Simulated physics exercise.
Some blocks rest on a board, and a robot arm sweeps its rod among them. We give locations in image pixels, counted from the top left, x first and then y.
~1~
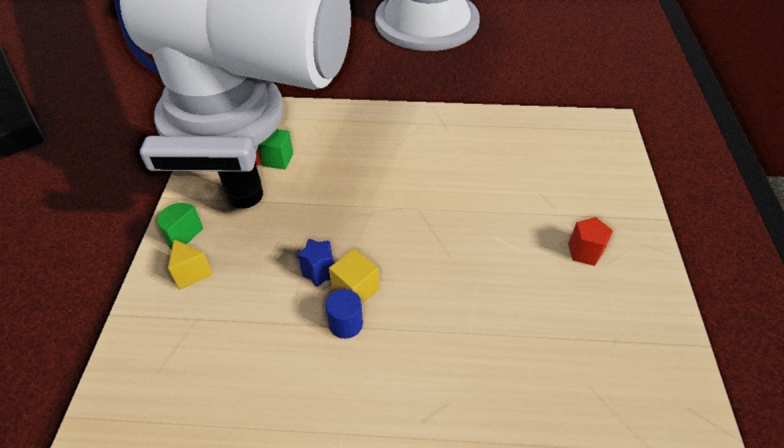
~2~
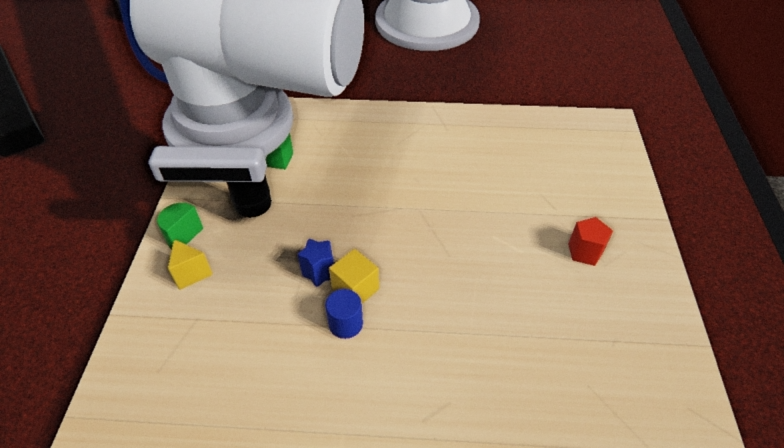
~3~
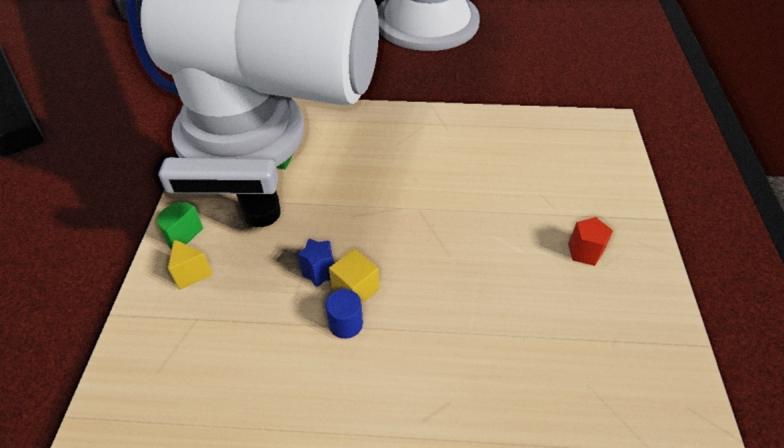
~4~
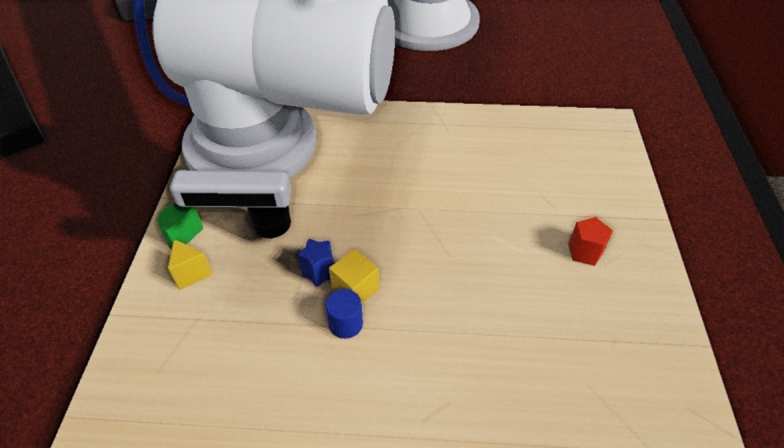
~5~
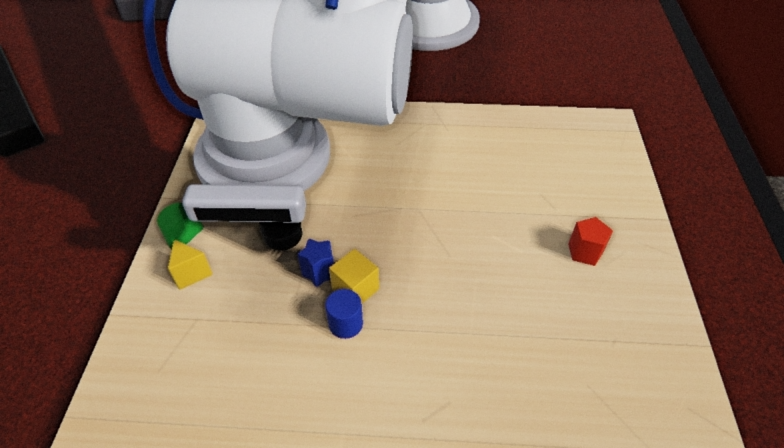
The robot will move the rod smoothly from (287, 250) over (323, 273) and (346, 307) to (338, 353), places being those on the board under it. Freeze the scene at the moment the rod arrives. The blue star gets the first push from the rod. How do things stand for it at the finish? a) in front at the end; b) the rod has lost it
It's b.
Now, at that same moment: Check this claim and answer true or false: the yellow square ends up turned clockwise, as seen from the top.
My answer: False.
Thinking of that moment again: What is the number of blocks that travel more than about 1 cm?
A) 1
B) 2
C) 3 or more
The one that fits is C, 3 or more.
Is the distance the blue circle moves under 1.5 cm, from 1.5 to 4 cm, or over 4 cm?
My estimate: Beyond 4 cm.
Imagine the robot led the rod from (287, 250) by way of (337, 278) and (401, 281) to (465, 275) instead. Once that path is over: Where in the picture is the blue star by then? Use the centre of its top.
It ends at (412, 287).
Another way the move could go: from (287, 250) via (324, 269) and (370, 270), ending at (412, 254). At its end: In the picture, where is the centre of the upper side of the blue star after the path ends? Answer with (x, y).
Near (379, 275).
What follows on the original path. One third of the way, rod (321, 260); blue star (342, 272), turned 25° clockwise; blue circle (344, 306); yellow square (375, 280), turned 35° anticlockwise.
Two thirds of the way, rod (345, 295); blue star (374, 303); blue circle (355, 332); yellow square (409, 300), turned 50° anticlockwise.
At the end, rod (336, 341); yellow triangular piece unmoved; blue star (377, 318), turned 25° anticlockwise; blue circle (359, 364); yellow square (413, 302), turned 60° anticlockwise.
